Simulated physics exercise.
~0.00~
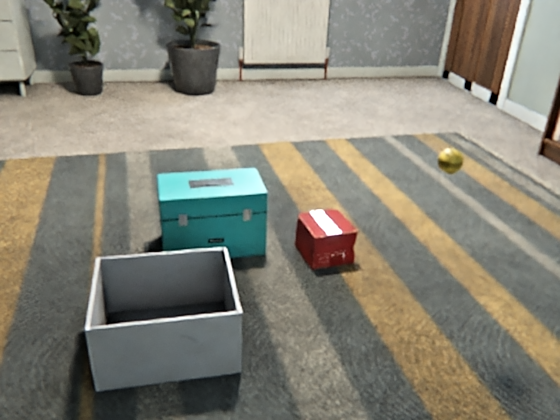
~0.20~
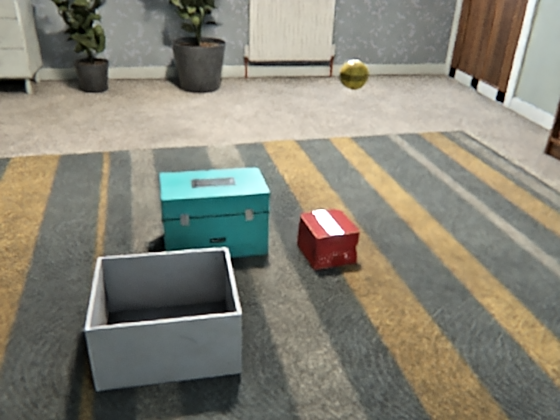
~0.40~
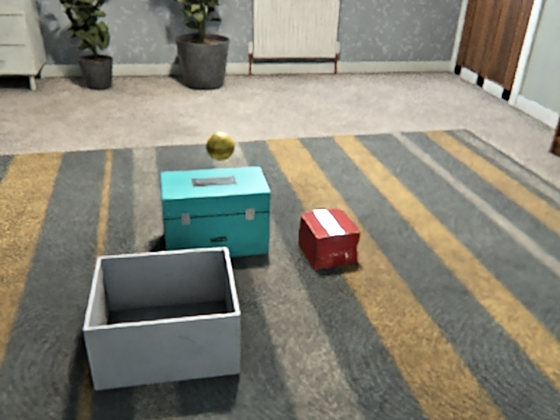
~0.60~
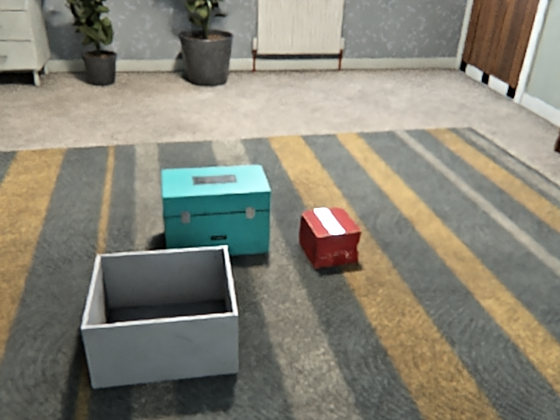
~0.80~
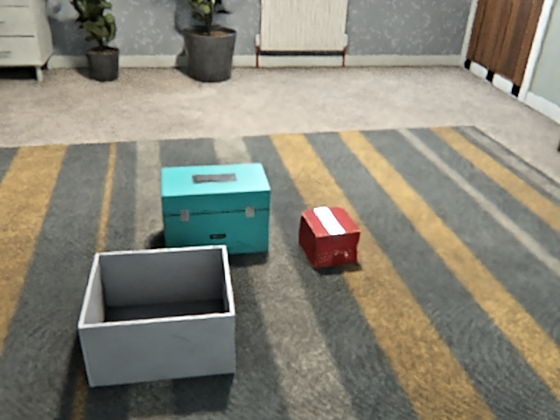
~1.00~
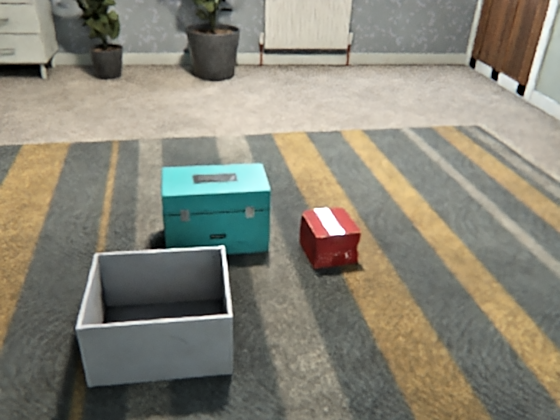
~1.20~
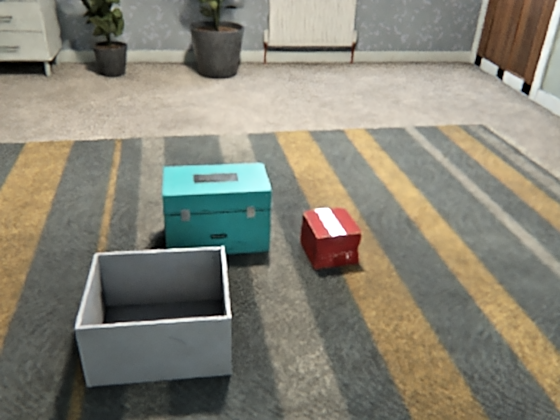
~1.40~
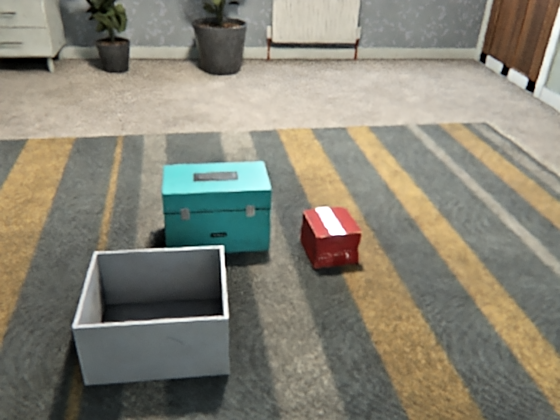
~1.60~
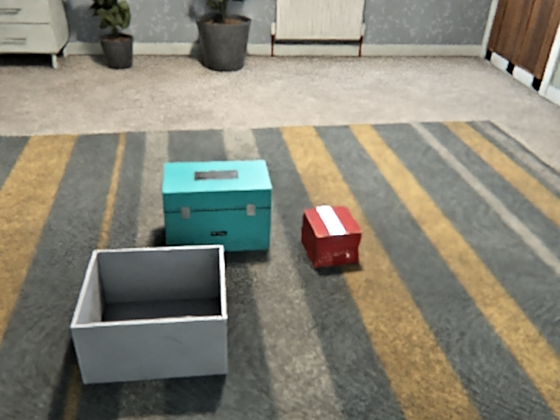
Yellow ball flying leftward past a red parcel and over a turquoise toolbox, dropping into an open grey box and staying inside.
